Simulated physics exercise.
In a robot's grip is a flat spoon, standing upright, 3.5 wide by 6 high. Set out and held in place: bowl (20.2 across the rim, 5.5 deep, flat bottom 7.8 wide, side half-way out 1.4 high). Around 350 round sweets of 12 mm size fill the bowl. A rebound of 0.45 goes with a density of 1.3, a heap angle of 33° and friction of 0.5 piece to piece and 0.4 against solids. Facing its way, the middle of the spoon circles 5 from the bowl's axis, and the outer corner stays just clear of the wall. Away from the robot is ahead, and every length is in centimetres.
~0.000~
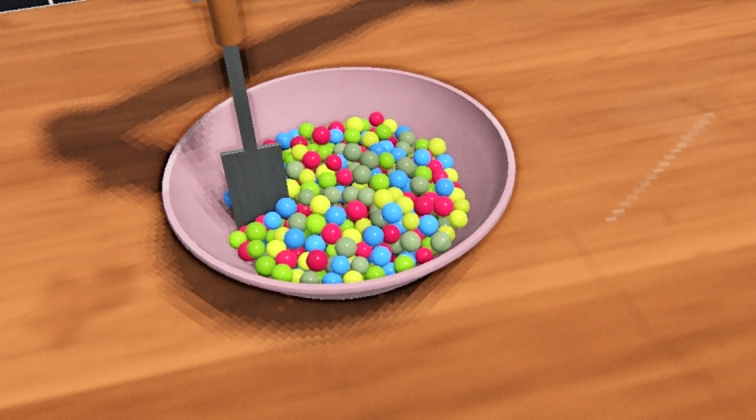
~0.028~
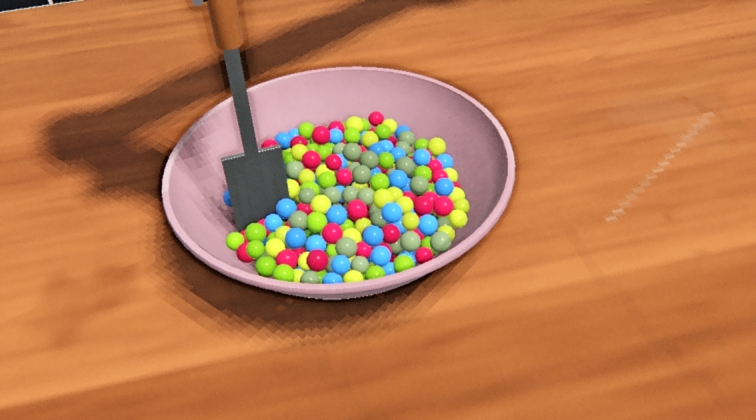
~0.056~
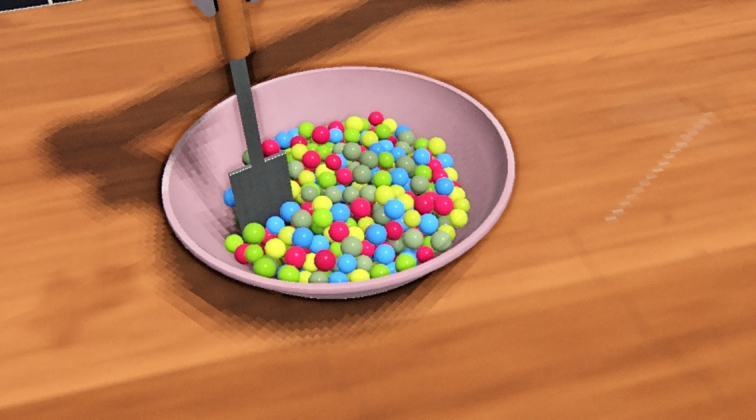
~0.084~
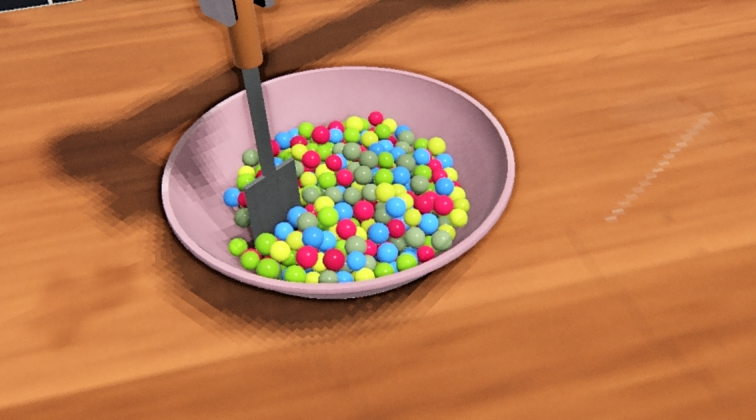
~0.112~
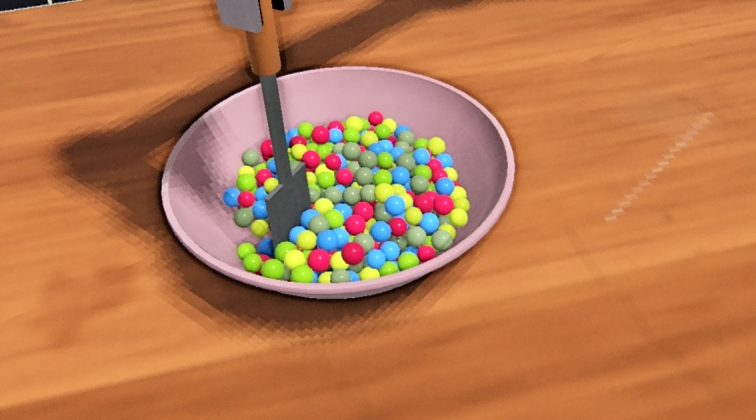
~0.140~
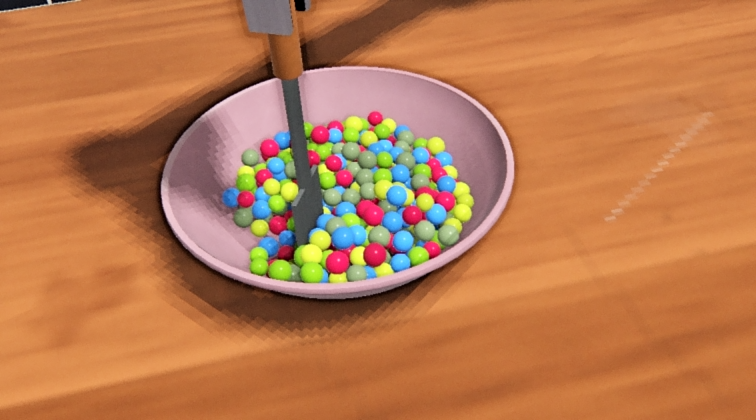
A flat metal spatula with a wooden handle, held by a gripper, stands at the left of a pink bowl of small multicoloured balls on a wooden table. It sweeps gradually rightward through the balls, turning until its blade appears nearly edge-on, while nearby balls shift and the bowl stays still.
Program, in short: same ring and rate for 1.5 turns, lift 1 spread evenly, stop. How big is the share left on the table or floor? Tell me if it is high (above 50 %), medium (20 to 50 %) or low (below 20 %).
It is low, below 20 %.
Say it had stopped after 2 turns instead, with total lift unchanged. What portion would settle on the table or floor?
Roughly 15 per cent would end up there.
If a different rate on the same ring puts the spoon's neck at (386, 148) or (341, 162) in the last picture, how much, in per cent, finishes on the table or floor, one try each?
First try: About 40 %; second try: About 30 %.
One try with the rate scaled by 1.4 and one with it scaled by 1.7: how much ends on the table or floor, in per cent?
Around 25 percent for the first try and 35 percent for the second.
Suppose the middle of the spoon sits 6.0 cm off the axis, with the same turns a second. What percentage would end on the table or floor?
Then about 15 per cent.
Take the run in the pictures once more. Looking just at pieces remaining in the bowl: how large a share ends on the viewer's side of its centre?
It comes to near 45 percent.
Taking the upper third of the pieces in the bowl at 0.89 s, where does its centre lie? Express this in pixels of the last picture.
Around (368, 240).
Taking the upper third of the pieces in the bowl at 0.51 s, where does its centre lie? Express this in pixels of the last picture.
Near (320, 116).
By 0.51 s, 248° round, highest piece 8 above the table; 327 in the bowl, 14 on the table or floor, 11 in flight or on the tool.
By 0.89 s, 76° round, highest piece 8 above the table; 316 in the bowl, 36 on the table or floor.
By 1.27 s, 180° round, highest piece 6 above the table; 313 in the bowl, 39 on the table or floor.
By 1.97 s, 180° round, highest piece 6 above the table; 313 in the bowl, 39 on the table or floor.
Final count, 313 in the bowl, 39 on the table or floor. That is 11 % on the table or floor.
